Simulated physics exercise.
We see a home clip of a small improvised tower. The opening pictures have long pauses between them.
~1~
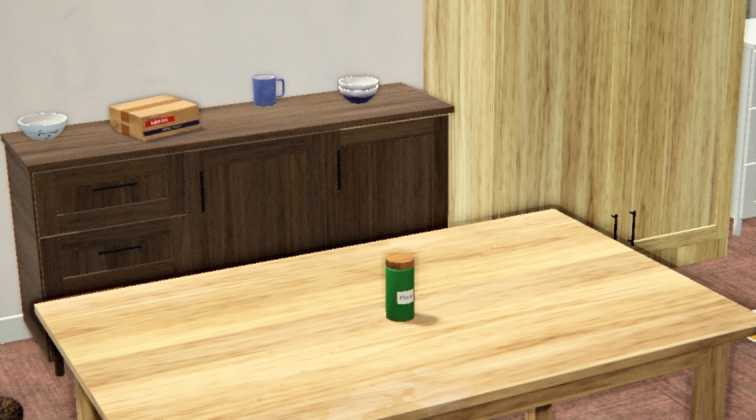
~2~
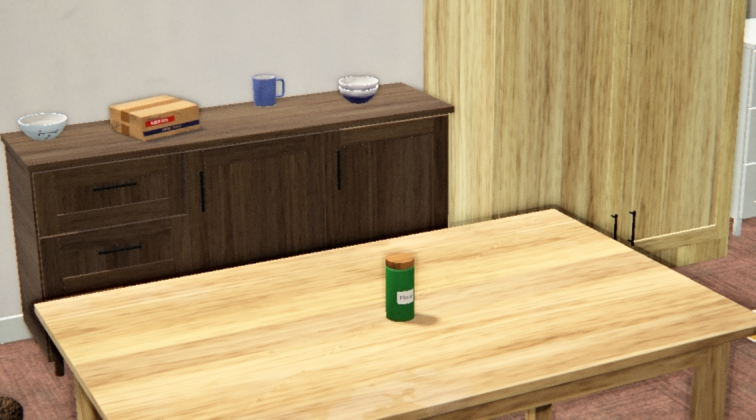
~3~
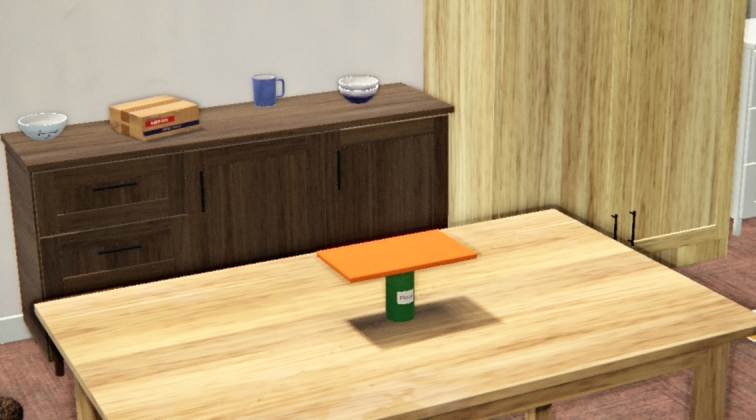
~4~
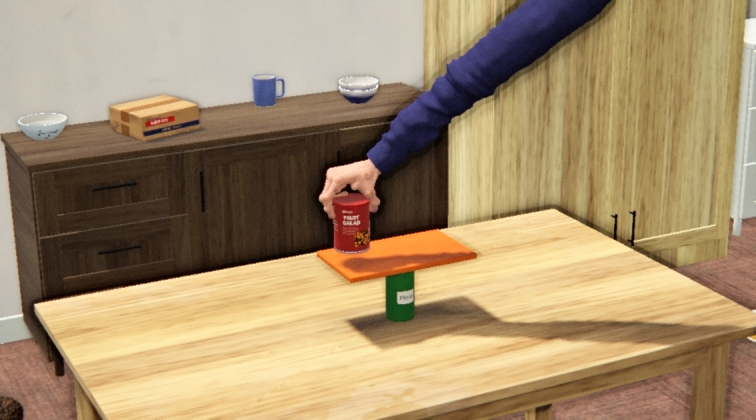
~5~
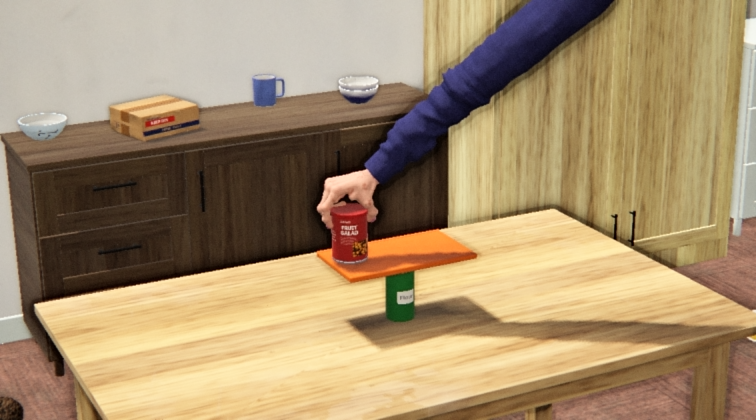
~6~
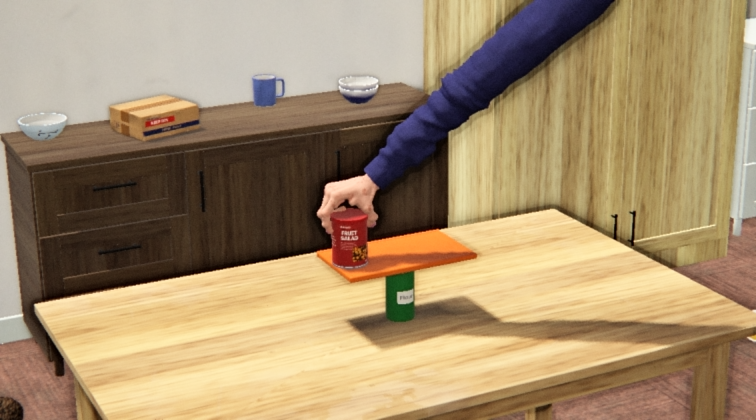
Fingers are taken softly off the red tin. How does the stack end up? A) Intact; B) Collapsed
Answer: B.
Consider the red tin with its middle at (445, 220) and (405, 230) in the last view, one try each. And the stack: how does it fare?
Result one: The stack falls. Result two: The stack stands.
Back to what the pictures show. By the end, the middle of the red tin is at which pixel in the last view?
Close to pixel (292, 326).
Then, 0.30 s later than the last frame, red tin now fallen; orange lid tilted by 40°.
Then, 0.40 s later than the last frame, orange lid tilted by 67°.
Then, 0.60 s later than the last frame, orange lid tilted by 50°.
Then, 1.00 s later than the last frame, orange lid now fallen.
When it is over, fallen, red tin and orange lid; green jar as before. End places, in pixels of the last picture, red tin near (292, 326). The stack comes apart.
